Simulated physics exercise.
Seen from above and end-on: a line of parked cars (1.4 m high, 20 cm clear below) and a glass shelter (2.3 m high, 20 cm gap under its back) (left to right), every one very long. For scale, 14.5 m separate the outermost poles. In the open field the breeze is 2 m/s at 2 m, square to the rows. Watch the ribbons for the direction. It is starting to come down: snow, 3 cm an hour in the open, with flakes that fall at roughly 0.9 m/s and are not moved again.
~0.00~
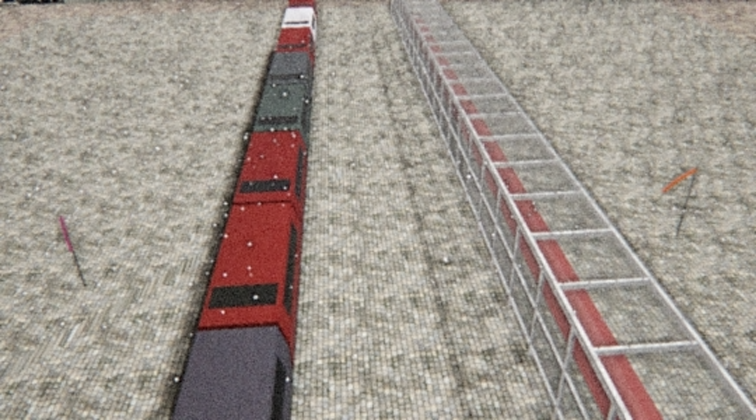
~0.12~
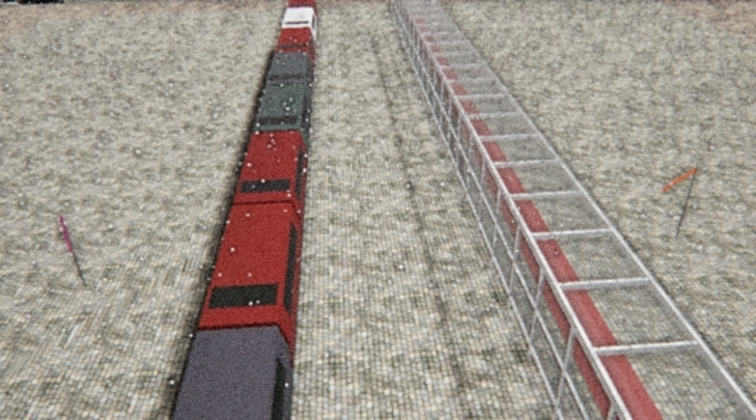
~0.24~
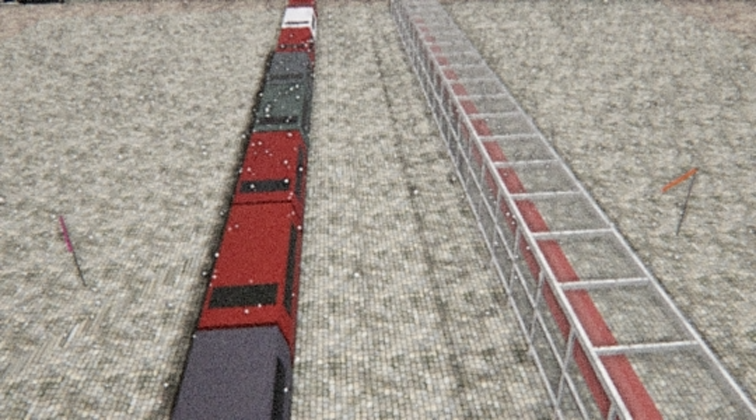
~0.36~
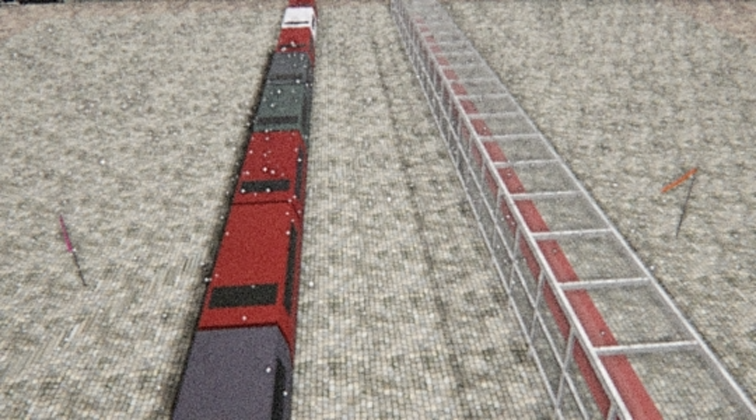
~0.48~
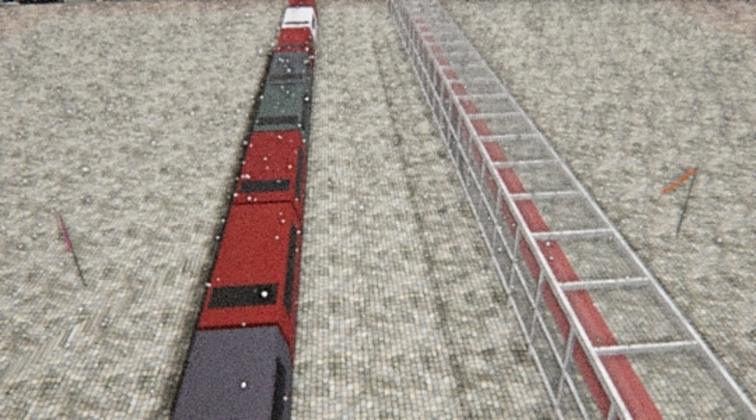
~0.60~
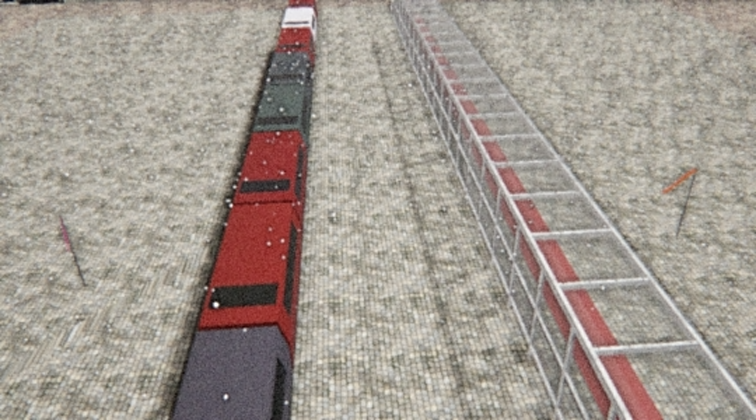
To begin with, white flakes speckle a long line of red, green and dark parked cars beside a clear, framed shelter, while an orange ribbon at right streams left. The flakes keep changing places and both side ribbons flutter slightly, while through the last view the cars and shelter stay still.
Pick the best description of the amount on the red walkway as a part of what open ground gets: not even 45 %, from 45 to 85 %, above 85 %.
It gets between 45 and 85 % of the open amount.
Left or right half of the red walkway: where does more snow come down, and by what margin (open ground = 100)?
The right one, some 50 points more.
10 minutes on, 3 mm on the red walkway, 5 mm in the open.
30 minutes on, 10 mm on the red walkway, 15 mm in the open.
60 minutes on, 21 mm on the red walkway, 30 mm in the open, so the red walkway has 69 % of the open amount; the left half of it has 44 %, the right half 93 %.
